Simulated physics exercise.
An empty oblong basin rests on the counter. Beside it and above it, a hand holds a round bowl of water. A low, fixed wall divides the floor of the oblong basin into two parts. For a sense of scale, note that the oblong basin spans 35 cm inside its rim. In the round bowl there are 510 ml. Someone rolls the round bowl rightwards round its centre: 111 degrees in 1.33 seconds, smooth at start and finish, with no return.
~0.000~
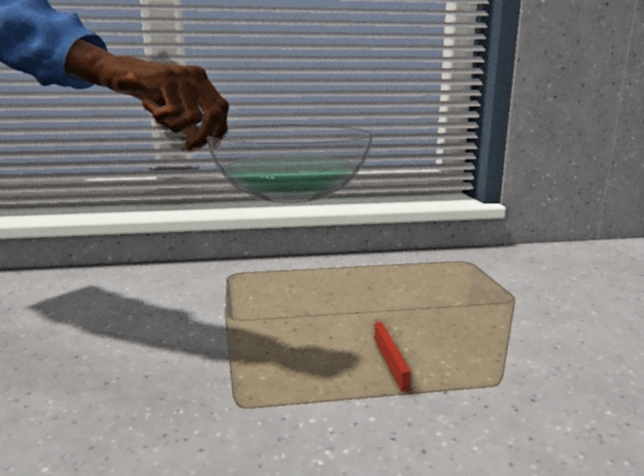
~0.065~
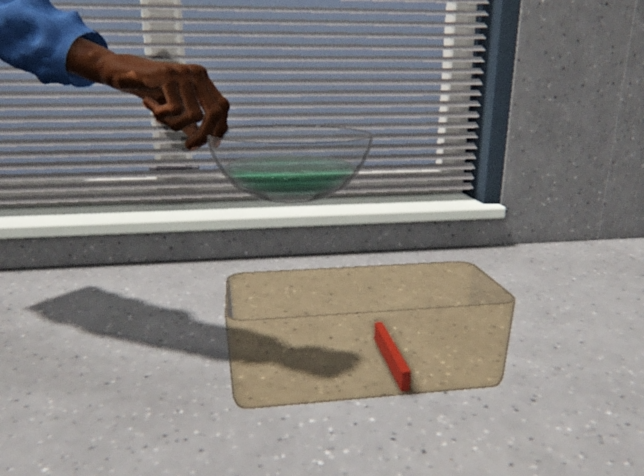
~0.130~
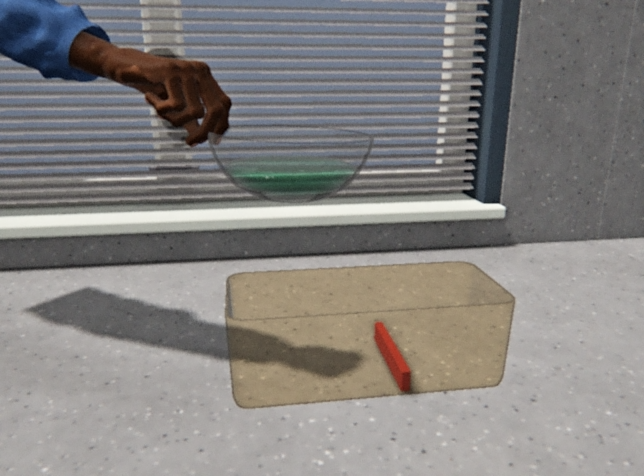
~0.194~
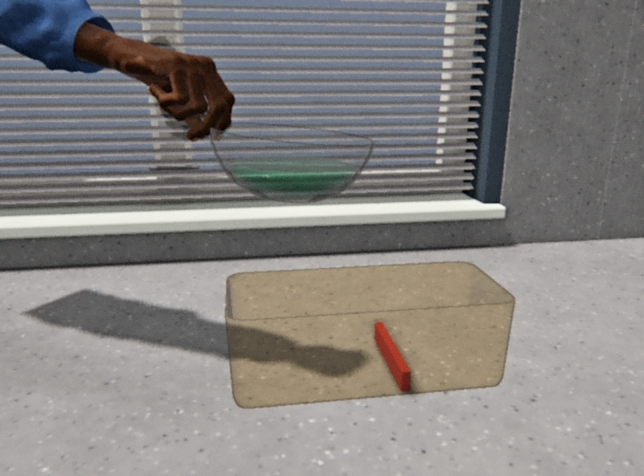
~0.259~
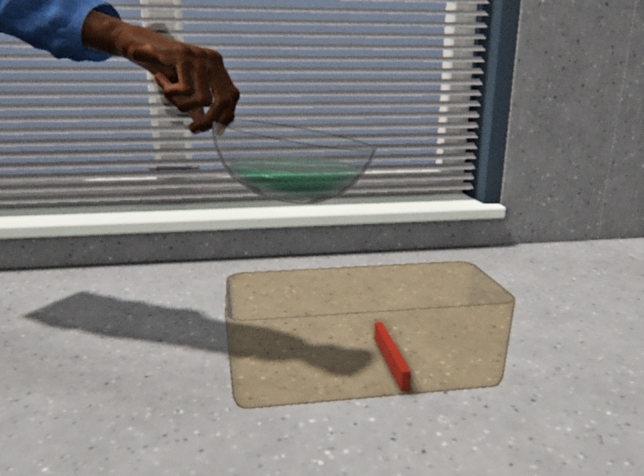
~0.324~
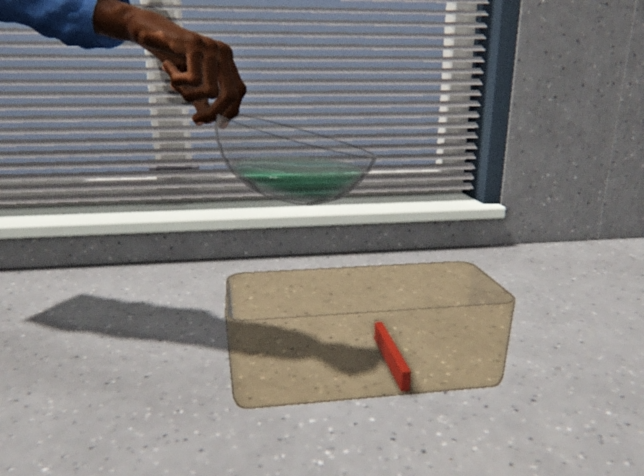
On a gray counter by a window with blinds, a hand held a clear round bowl of green liquid above an oblong basin with a red bar inside, then slowly tilted the bowl rightwards.
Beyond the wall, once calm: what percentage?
54 out of 100.
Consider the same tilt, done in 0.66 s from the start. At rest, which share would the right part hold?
In that case, some 45 percent.
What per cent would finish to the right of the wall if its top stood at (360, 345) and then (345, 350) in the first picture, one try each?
Respectively 85 and 90 %.
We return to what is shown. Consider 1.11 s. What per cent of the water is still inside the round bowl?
What remains is about 0 percent of it all.
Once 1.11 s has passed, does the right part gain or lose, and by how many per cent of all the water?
It climbs by roughly 1 per cent.
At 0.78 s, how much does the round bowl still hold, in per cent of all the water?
I'd put it near 40 percent.
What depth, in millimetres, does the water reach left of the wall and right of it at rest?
Left part about 8 mm deep, right part about 16 mm deep.
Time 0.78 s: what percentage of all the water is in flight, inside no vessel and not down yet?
Some 36 per cent.
After 0.78 s the tilt is 70° and 39 per cent is still to pour, 3 is left of the wall and 21 right of it.
After 1.11 s the tilt is 103° and 0 per cent is still to pour, 44 is left of the wall and 53 right of it.
After 1.45 s the tilt is 111° and 0 per cent is still to pour, 45 is left of the wall and 54 right of it.
After 1.83 s the tilt is 111° and 0 per cent is still to pour, 45 is left of the wall and 54 right of it.
In the end 45 per cent lies left of the wall, 54 right of it and 1 outside.
